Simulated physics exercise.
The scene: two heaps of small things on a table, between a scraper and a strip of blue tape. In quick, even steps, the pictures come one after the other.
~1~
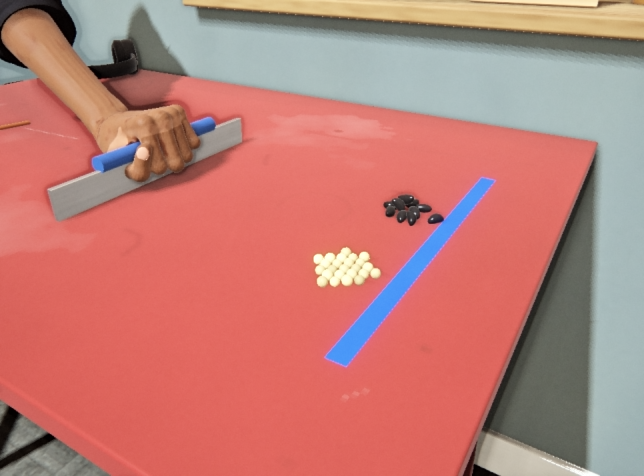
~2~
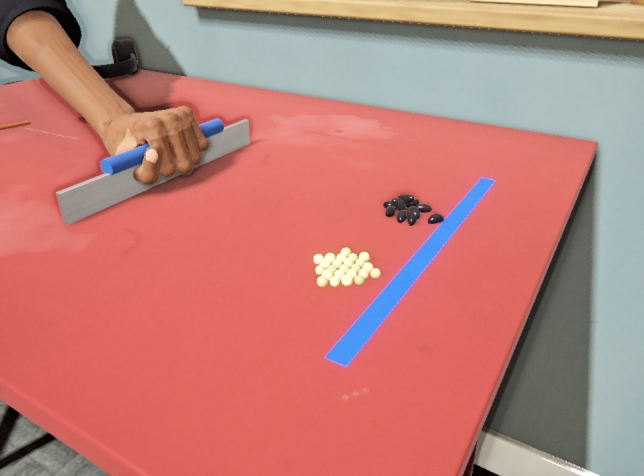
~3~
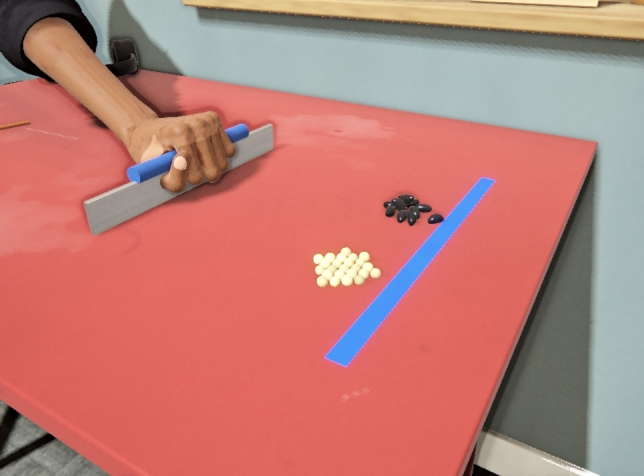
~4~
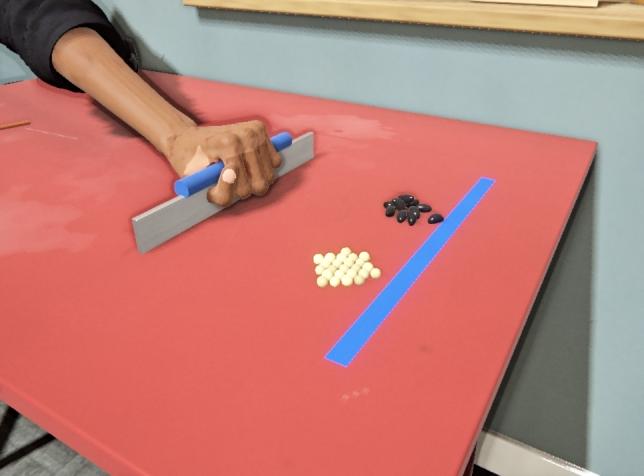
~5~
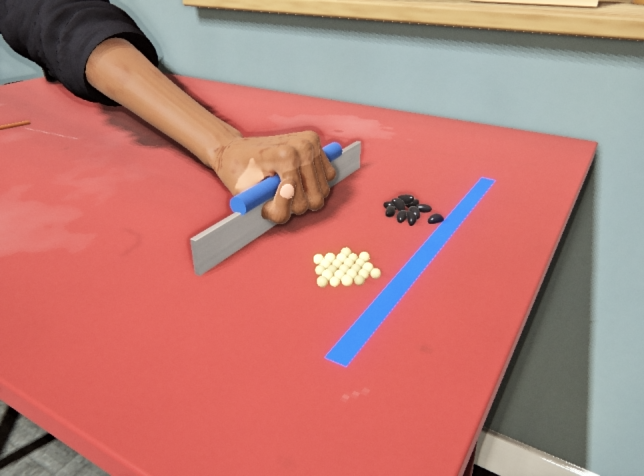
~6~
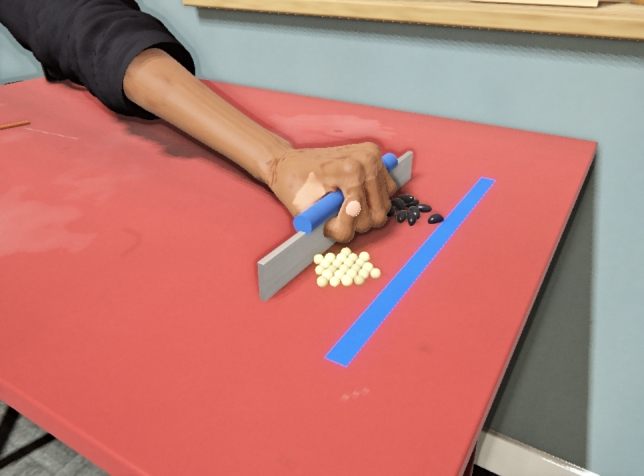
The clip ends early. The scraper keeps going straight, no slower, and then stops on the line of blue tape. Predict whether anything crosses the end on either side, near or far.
One by one: The nearer lot will partly leave the surface; the farther lot will partly leave the surface.
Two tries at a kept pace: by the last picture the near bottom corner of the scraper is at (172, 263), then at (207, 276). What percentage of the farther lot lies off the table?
Try 1: About 20 percent. Try 2: About 90 percent.
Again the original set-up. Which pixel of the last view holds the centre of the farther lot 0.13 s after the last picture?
(529, 241), roughly.
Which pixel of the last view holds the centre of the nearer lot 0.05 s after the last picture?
I'd mark it somewhere close to (385, 283).
Then, 0.05 s on from there, scraper still moving, near (410, 209); nearer lot all on the table, its front near (408, 305); farther lot all on the table, its front near (446, 235).
Then, 0.13 s on from there, scraper stopped at the blue tape; nearer lot all on the table, its front near (530, 373); farther lot all on the table, its front near (536, 280).
Then, 0.41 s on from there, scraper stopped at the blue tape; nearer lot the whole lot over the edge; farther lot the whole lot over the edge.
In the end, scraper stopped at the blue tape; nearer lot the whole lot over the edge; farther lot the whole lot over the edge.
